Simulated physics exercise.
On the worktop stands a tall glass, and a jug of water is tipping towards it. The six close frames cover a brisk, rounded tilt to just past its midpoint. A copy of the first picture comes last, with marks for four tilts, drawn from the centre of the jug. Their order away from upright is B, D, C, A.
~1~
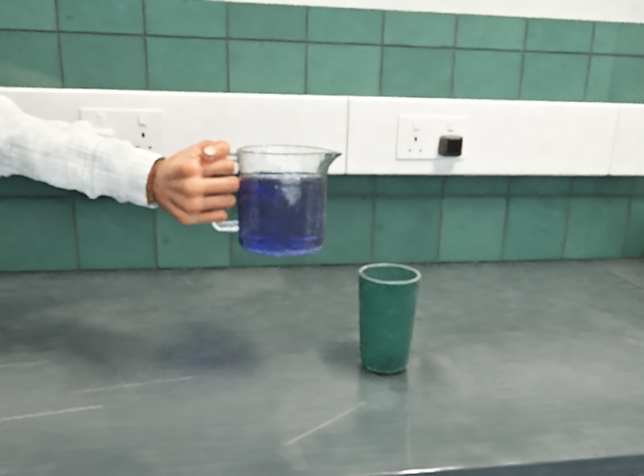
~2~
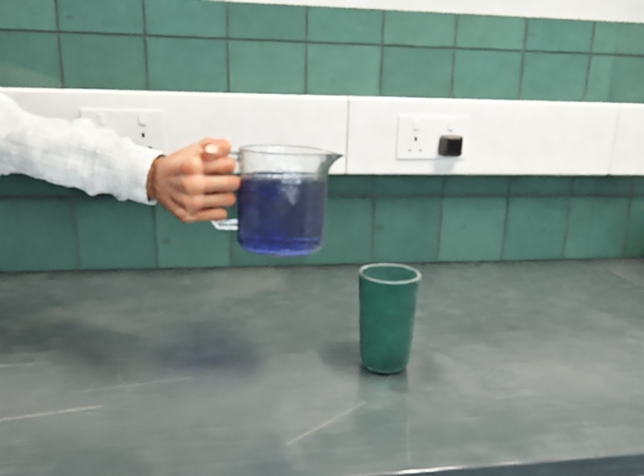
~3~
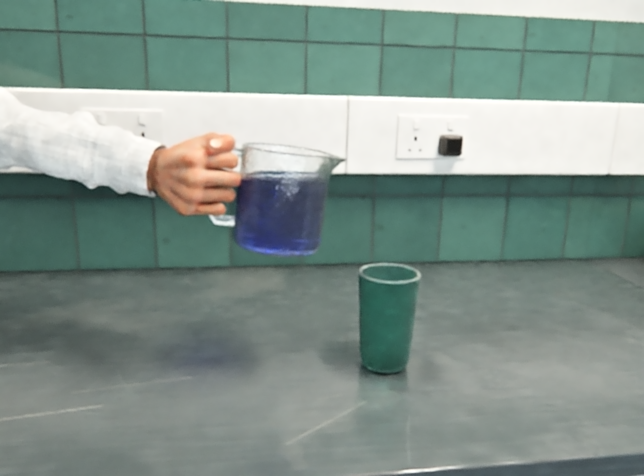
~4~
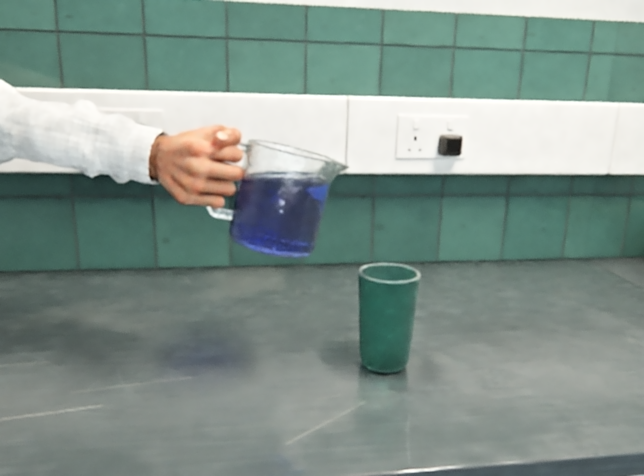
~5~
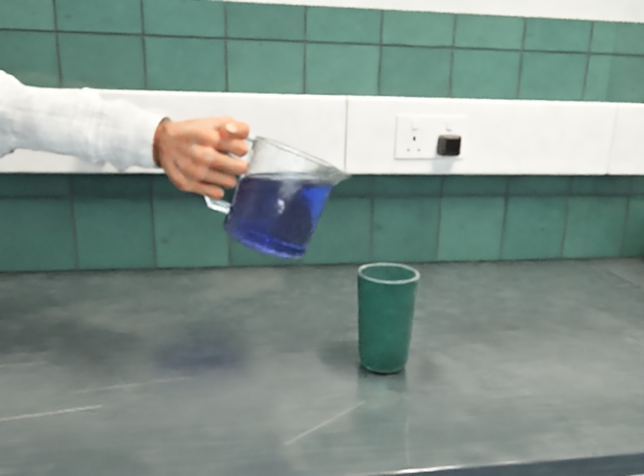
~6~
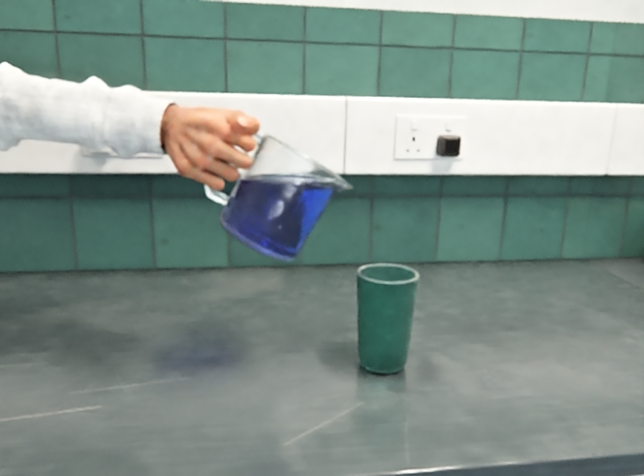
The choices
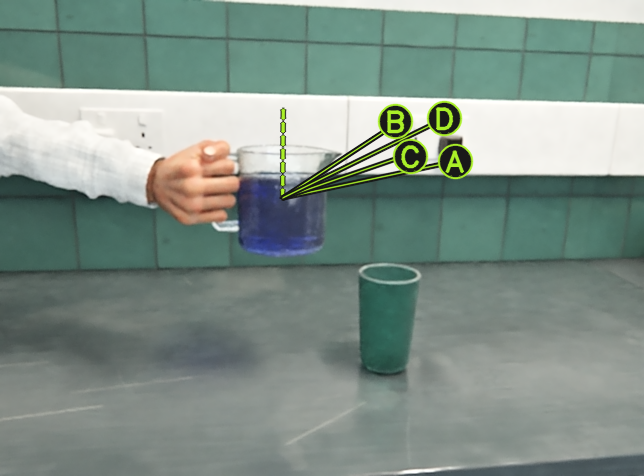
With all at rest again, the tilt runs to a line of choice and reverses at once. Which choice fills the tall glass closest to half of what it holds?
B works best here.
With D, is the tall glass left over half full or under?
Over half.
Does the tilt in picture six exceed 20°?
Yes, it does.
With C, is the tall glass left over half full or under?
Over.
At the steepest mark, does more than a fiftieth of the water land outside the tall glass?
Yes, it does.
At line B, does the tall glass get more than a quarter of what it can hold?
Yes.
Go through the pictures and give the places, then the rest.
In the first picture, upright, lip at (341, 153); rim of the tall glass round (390, 272); nothing has left yet.
In the second picture, upright, lip at (342, 154); nothing has left yet.
In the third picture, tipped about 6°, lip at (345, 159); nothing has left yet.
In the fourth picture, tipped about 12°, lip at (348, 166); nothing has left yet.
In the fifth picture, tipped about 21°, lip at (351, 176); nothing has left yet.
In the sixth picture, tipped about 29°, lip at (352, 187); nothing has left yet.
In lime, A at (439, 164); B at (382, 132); C at (393, 159); D at (429, 126).
With A, the tall glass ends with about 93 % of what it can hold; 11 % of the water is spilt.
With B, the tall glass ends with about 49 % of what it can hold.
With C, the tall glass ends with about 85 % of what it can hold; 3 % of the water is spilt.
With D, the tall glass ends with about 69 % of what it can hold.
